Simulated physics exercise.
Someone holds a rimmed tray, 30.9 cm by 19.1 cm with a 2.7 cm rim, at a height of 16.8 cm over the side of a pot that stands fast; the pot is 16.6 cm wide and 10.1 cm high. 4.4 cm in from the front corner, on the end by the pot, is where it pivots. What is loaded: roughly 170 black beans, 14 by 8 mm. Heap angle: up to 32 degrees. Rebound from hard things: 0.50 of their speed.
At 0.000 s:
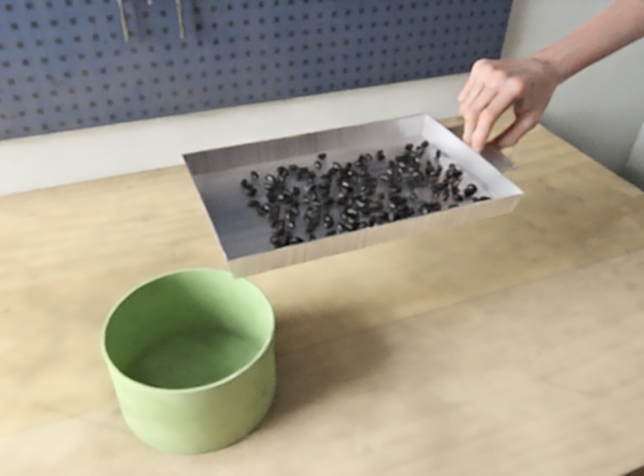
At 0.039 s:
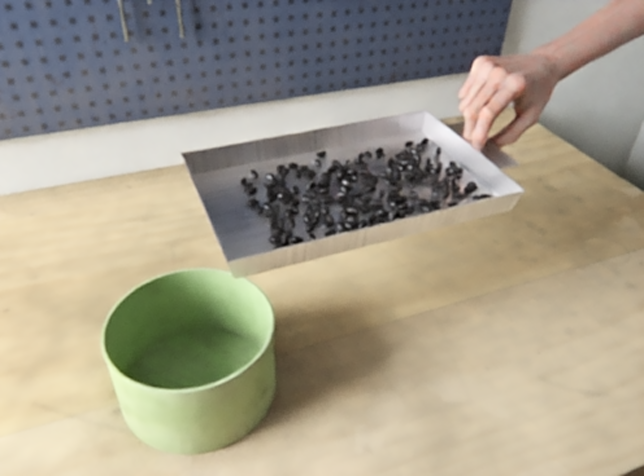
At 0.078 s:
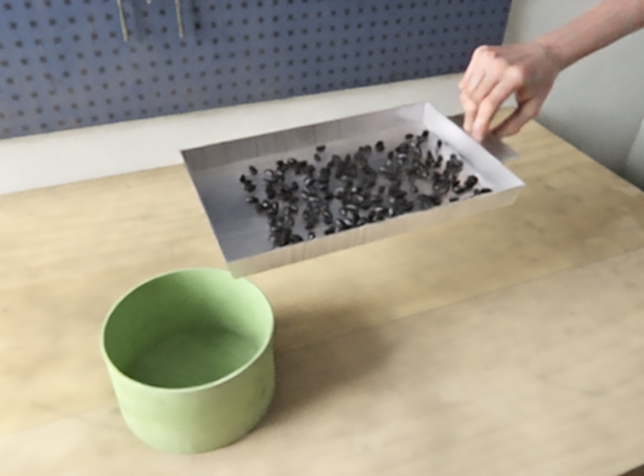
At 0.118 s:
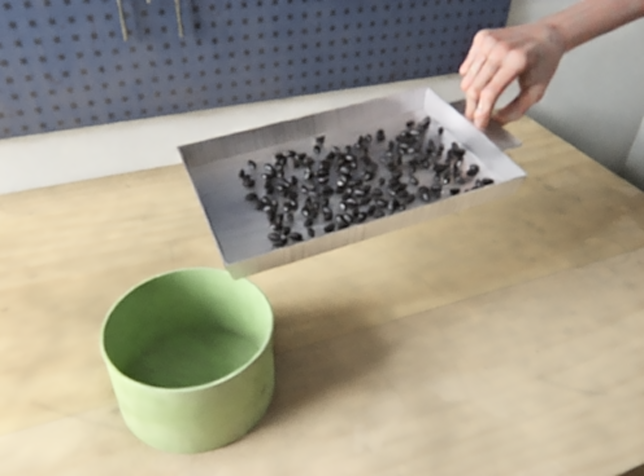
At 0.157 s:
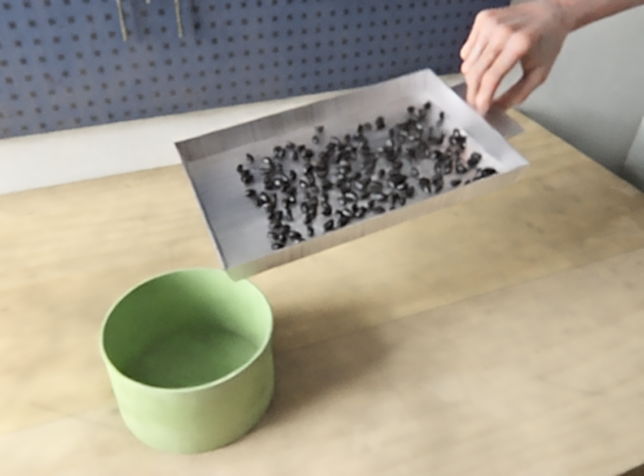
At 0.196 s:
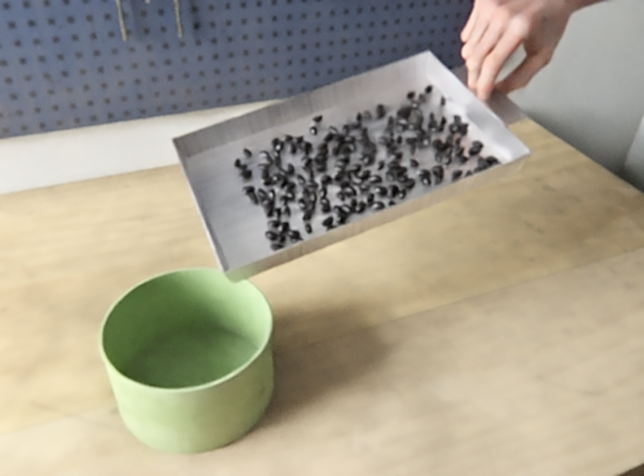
We see a hand holding a shallow rimmed tray of scattered black beans above a wooden table, beside a green pot, then raising the tray's right end so it slants down to the left while the beans barely shift.
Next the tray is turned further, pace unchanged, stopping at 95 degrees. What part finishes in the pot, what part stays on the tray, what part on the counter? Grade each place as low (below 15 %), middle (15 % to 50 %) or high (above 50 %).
Pot - high; tray - low; counter - low.
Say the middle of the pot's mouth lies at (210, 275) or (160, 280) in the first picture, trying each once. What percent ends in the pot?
Estimates: 0 in a hundred and 0 in a hundred.
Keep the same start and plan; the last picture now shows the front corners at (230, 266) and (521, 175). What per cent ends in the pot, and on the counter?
You'd end with pot at 60 and counter at 40.
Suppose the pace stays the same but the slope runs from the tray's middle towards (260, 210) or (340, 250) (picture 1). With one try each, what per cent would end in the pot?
That would be close to 60 per cent, then close to 50 per cent.
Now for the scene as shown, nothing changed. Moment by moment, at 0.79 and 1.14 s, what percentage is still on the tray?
65 then 10.
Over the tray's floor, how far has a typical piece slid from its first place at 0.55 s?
By then it sits near 8 cm from where it began.
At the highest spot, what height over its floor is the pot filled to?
I'd put it at close to 2.0 centimetres.
After 0.55 s, tilt 54 degrees; the tray holds 100 %, the pot 0 %.
After 0.79 s, tilt 80 degrees; the tray holds 65 %, the pot 20 %.
After 1.14 s, tilt 95 degrees; the tray holds 10 %, the pot 90 %.
By 2.2 s all is still; pot 95 %, tray 0 %, counter 5 %.
